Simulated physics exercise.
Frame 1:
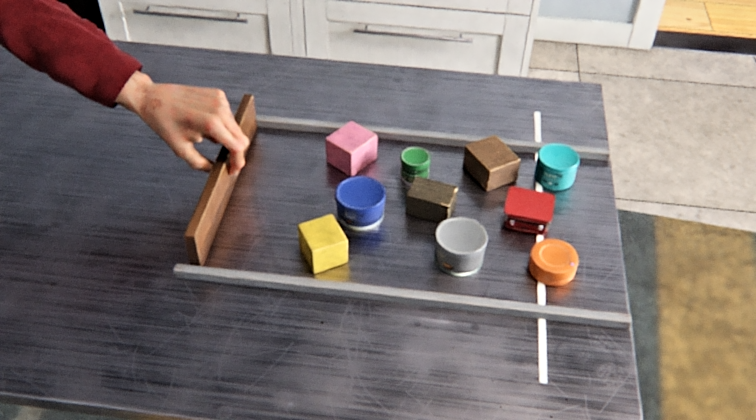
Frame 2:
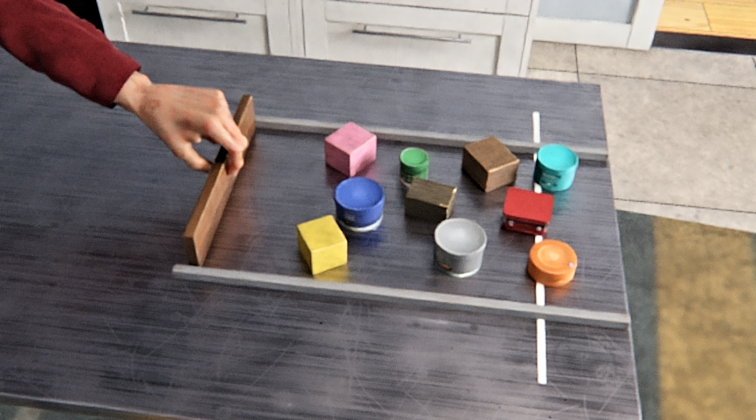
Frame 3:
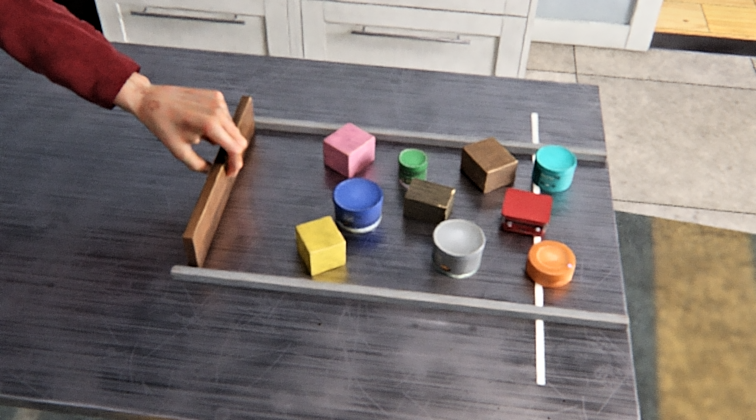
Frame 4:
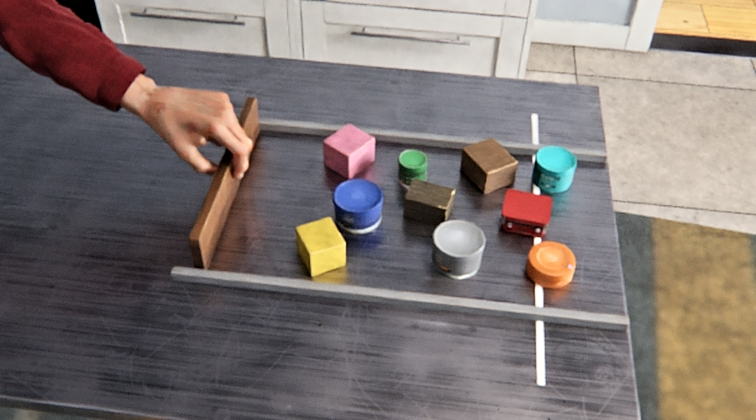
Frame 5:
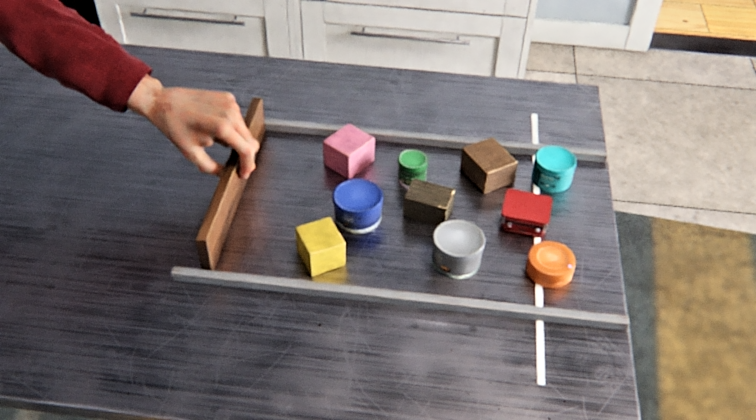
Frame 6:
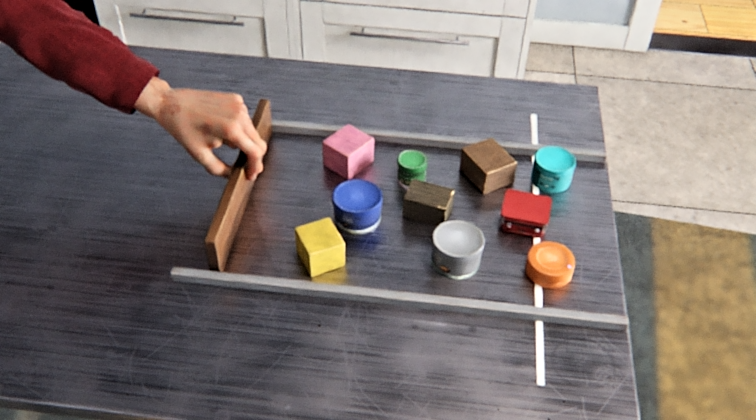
A hand slides a wooden board slightly right toward the untouched, still blocks and tubs.
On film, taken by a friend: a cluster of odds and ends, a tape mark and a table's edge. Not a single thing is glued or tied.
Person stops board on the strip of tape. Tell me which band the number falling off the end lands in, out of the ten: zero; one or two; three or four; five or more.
Count off: One, maybe two.
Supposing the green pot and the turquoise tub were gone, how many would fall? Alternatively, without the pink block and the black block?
1 in the first case, 1 in the second.
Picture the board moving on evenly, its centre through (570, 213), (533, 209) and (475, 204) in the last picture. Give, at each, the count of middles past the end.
The numbers past the end are 5, 2 and 0.
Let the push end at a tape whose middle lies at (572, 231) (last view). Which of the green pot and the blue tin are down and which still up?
Green pot - safe; blue tin - safe.
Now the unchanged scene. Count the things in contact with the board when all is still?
It touches 4.
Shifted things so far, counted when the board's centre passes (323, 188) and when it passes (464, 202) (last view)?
The number moved is 2 and then 10.
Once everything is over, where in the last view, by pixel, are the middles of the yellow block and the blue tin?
The yellow block comes to rest close to (560, 280), while the blue tin rests close to (564, 231).
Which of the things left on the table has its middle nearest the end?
It's the red case.
Soon after, none off yet; turquoise tub at rest near (553, 169); orange lid at rest near (550, 265); red case at rest near (525, 214).
After that, none off yet; turquoise tub displaced about its own width near (582, 170); orange lid displaced about its own width near (594, 272); red case displaced about its own width near (561, 218).
In the end, the number that fall off is one or two; gone, orange lid and turquoise tub.
